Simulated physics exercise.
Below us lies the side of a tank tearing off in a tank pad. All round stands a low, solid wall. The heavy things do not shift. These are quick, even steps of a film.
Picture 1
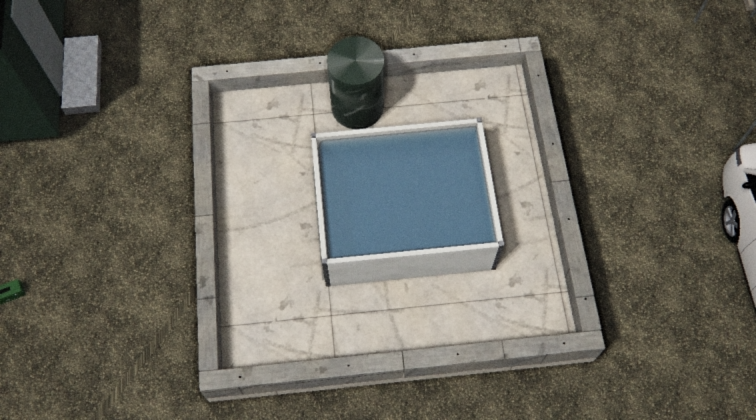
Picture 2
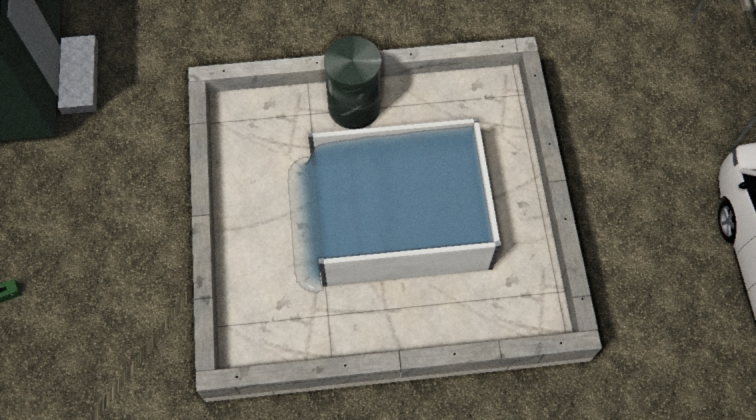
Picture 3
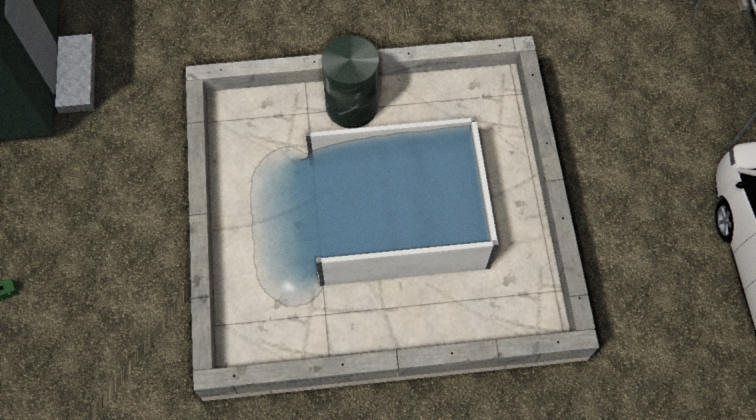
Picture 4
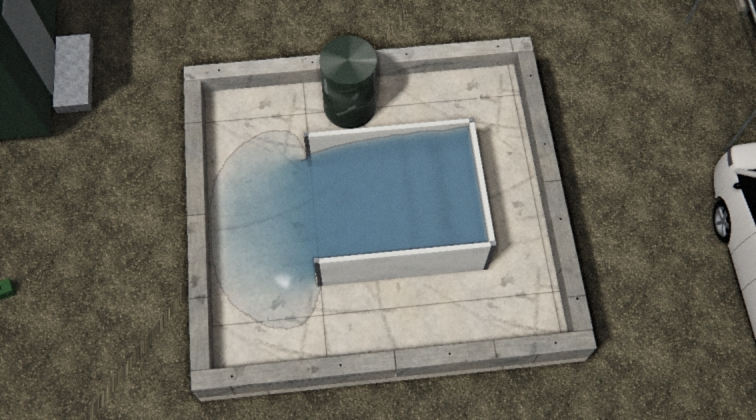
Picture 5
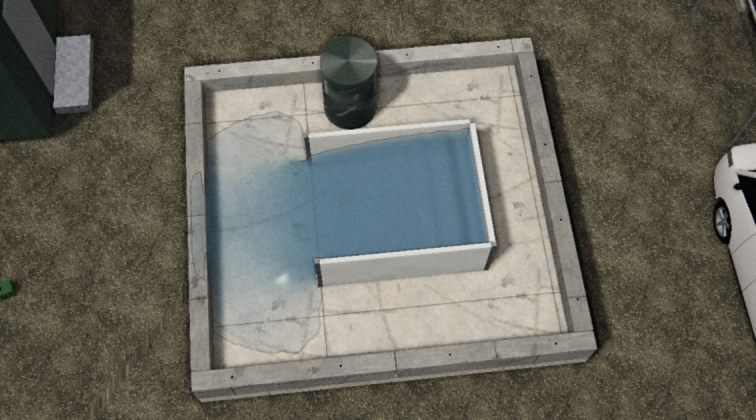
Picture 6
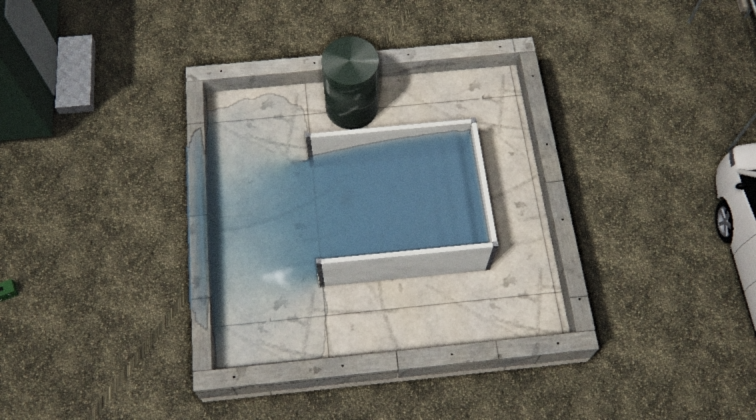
A white-walled tank of blue water sat inside a low concrete wall, then its left side gave way and water poured out, spreading across the pale floor to the wall on the left.
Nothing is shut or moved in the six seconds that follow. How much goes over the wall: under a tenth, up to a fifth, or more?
Over the wall goes from a tenth to a fifth.
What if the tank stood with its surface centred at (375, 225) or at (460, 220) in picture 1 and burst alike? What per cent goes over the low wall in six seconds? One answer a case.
In turn 16 and 8 per cent.
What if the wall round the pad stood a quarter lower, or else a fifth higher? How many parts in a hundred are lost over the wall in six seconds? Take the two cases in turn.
Near 26 and 6 in a hundred.
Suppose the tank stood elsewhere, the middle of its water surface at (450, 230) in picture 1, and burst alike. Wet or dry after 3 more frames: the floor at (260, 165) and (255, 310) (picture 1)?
As listed: Wet, wet.
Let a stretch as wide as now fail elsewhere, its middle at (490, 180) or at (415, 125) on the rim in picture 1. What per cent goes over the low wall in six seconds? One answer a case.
Near 14 and 14 in a hundred.
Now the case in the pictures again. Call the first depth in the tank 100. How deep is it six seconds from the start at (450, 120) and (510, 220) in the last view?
In that order: 25 and 10 per cent.
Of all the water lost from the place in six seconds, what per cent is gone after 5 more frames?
I make it 25 per cent.
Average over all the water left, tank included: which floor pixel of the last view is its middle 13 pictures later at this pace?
Around (305, 224).
A moment on, water covers 35 % of the floor; the low wall has let 1 % over.
Next, water covers 35 % of the floor; the low wall has let 3 % over.
Then, water covers 60 % of the floor; the low wall has let 10 % over.
Later, water covers 75 % of the floor; the low wall has let 12 % over.
In the end, water covers 75 % of the floor; the low wall has let 12 % over.
